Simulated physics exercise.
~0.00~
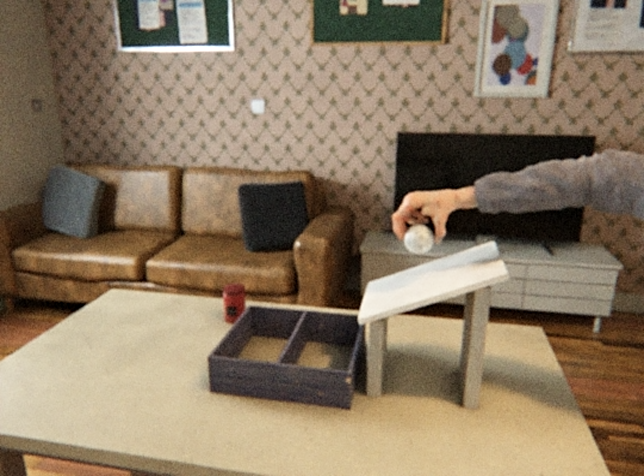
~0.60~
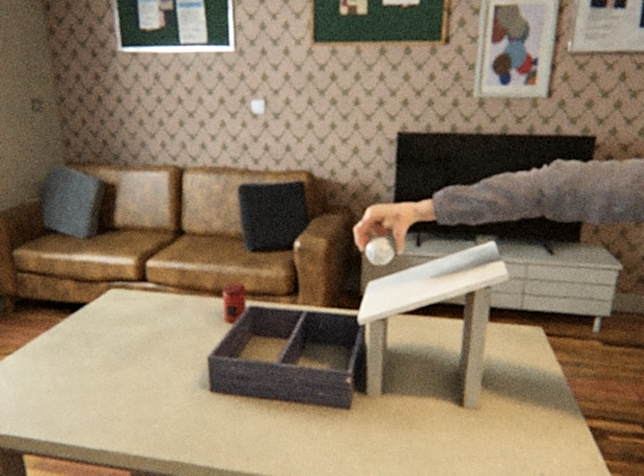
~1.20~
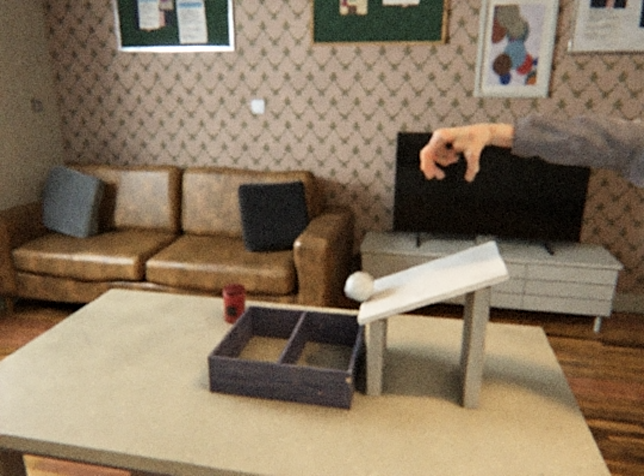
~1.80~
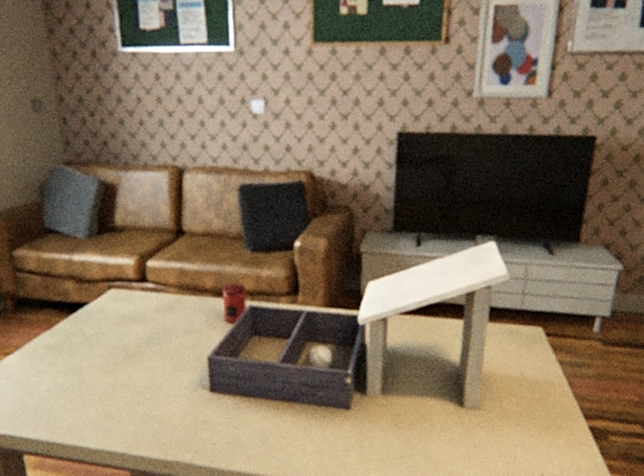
A white onion, released by a hand, rolls down the slanted board into the nearer bay.
